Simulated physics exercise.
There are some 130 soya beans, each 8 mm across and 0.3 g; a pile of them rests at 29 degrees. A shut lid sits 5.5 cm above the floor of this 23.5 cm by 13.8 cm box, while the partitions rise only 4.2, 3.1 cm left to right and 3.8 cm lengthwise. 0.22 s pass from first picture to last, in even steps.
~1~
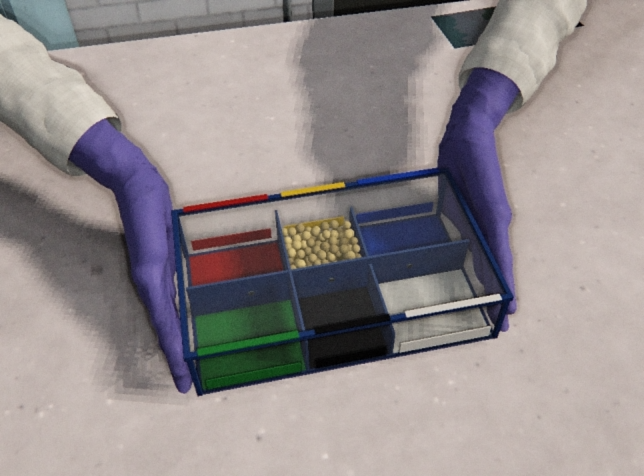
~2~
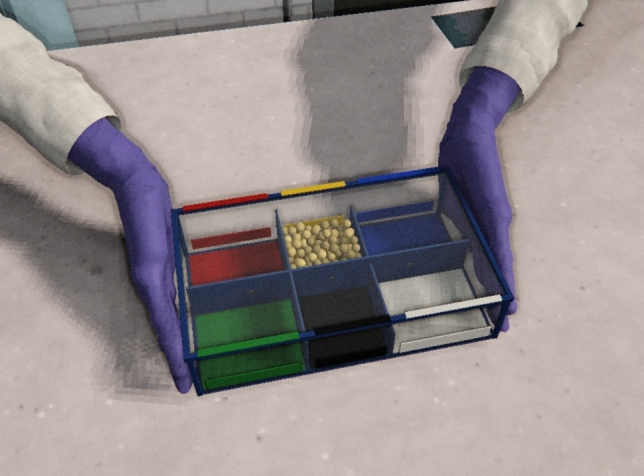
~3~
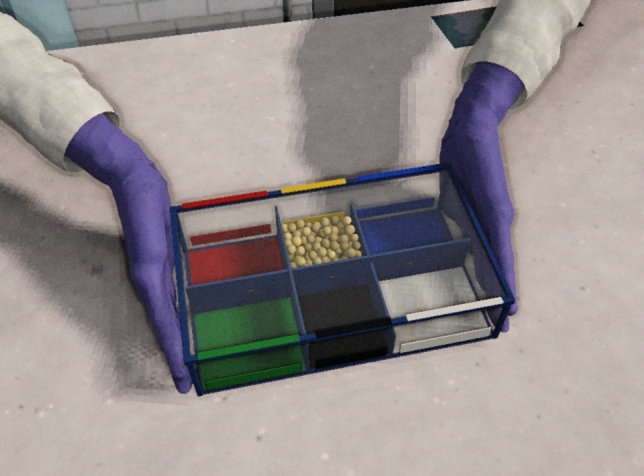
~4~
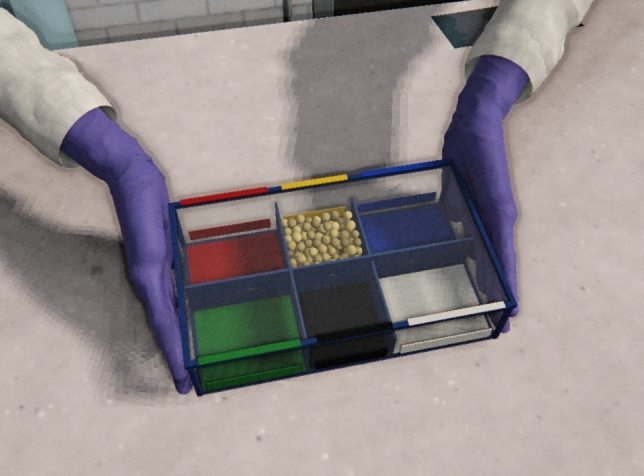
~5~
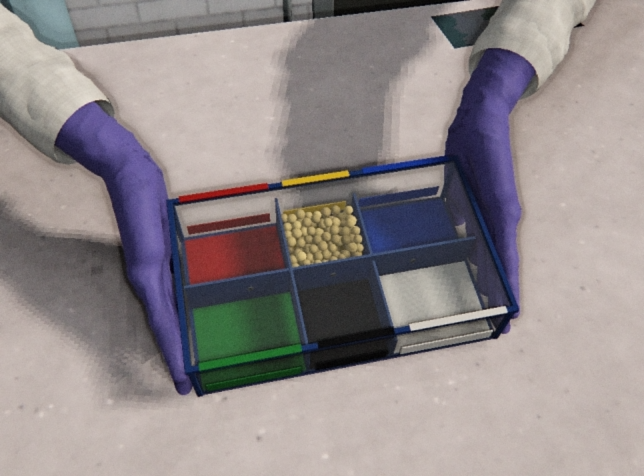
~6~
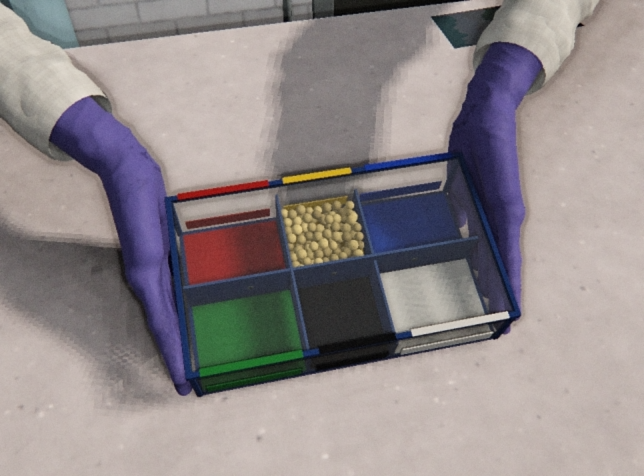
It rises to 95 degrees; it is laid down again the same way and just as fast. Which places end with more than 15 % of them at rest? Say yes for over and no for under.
As I see it, red compartment: Fails; blue compartment: Fails; green compartment: Fails; yellow compartment: Succeeds; white compartment: Fails; black compartment: Succeeds.
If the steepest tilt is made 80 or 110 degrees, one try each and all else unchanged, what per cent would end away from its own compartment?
Some 20 and 60 per cent.
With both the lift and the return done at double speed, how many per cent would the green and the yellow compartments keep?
Per cent - green: 0; yellow: 60.
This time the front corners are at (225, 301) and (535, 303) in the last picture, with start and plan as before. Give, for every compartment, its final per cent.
By the end red holds 0%, blue holds 35%, green holds 0%, yellow holds 15%, white holds 50% and black holds 0%.
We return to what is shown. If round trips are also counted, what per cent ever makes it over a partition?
I'd put it at some 55 percent of the pieces.
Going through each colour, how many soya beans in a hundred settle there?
Red 0; blue 0; green 5; yellow 45; white 5; black 45 (in a hundred).
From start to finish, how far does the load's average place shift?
The balance point ends up some 5.0 centimetres from where it began.
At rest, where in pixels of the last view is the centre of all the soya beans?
Once everything settles, the centre is around (336, 313).
Then, 0.93 s after the last picture, tilt 95 degrees; yellow 80 %, black 20 %.
Then, 1.55 s after the last picture, tilt 43 degrees; green 5 %, yellow 50 %, white 5 %, black 45 %.
Then, 2.22 s after the last picture, tilt 0 degrees; green 5 %, yellow 45 %, white 5 %, black 45 %.
In the end, red 0 %, blue 0 %, green 5 %, yellow 45 %, white 5 %, black 45 %.
